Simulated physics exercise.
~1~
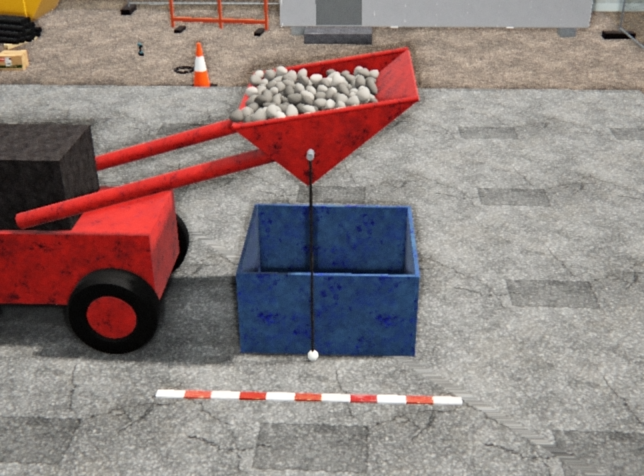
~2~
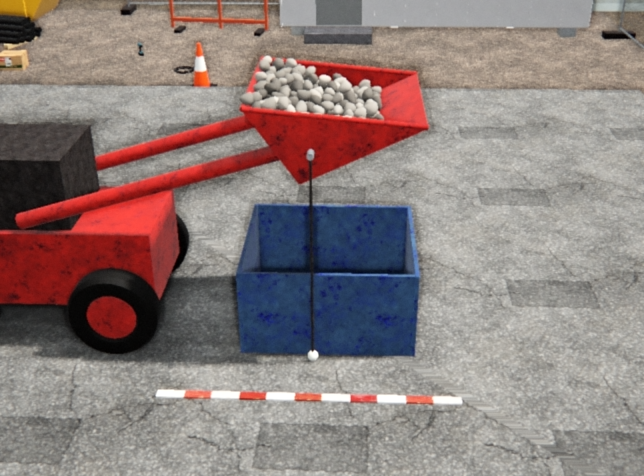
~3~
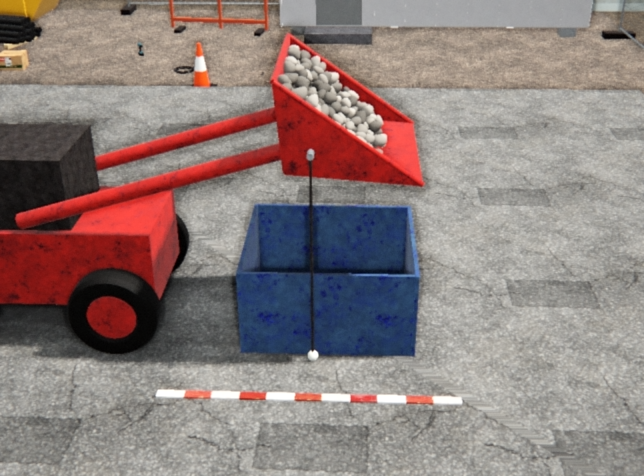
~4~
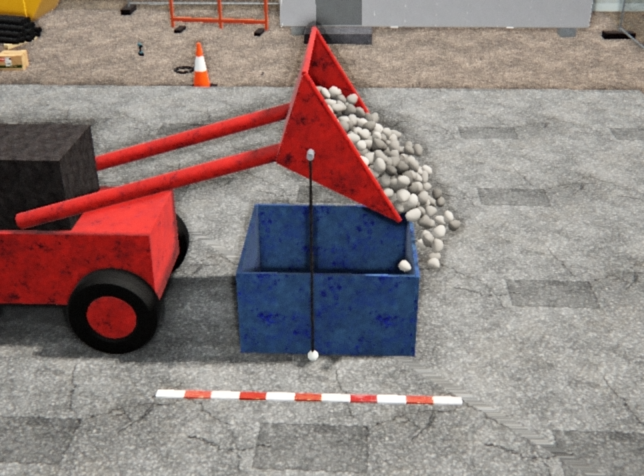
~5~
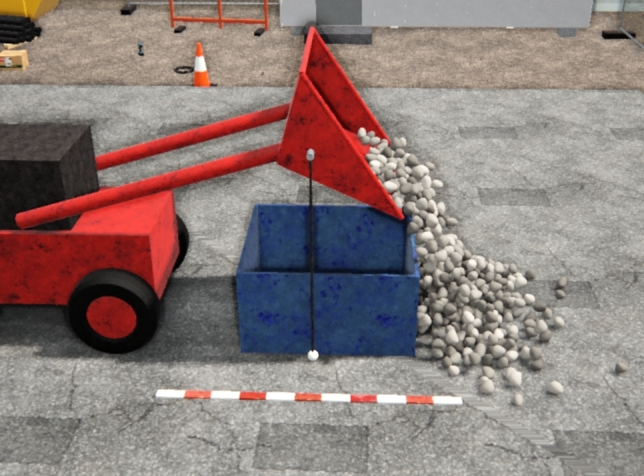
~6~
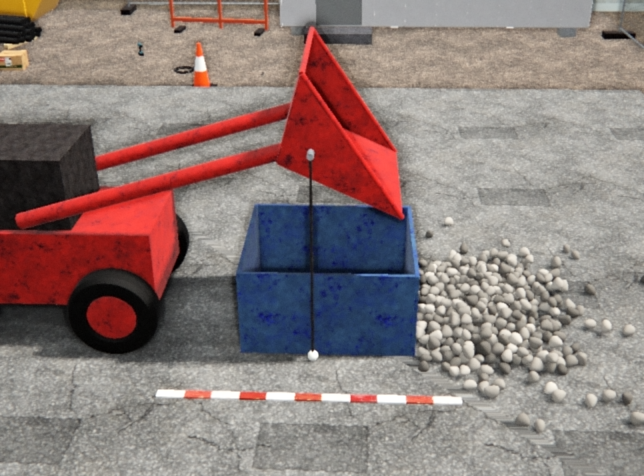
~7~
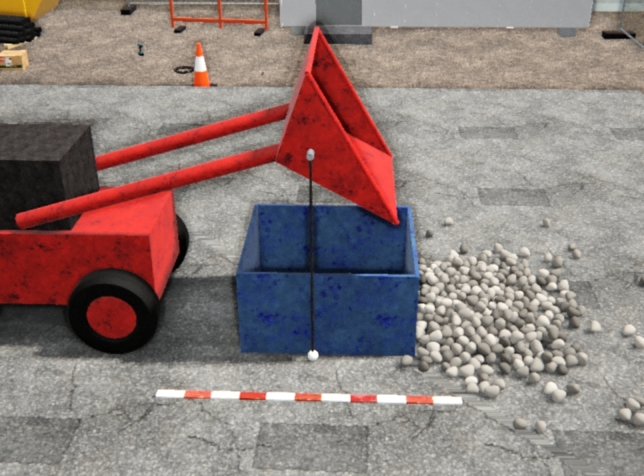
At the start, a red loader on the left holds a raised bucket of rounded grey stones above an open blue bin on grey paving. The bucket tips forward to the right, and the stones begin sliding down its floor toward the front edge. As it tilts steeply, they pour over the lip near the bin's right side, then spill down outside it and spread across the ground. The bucket empties and rocks slightly while staying steeply tipped. At the end, the stones lie in a scattered heap to the right of the bin, which appears empty.
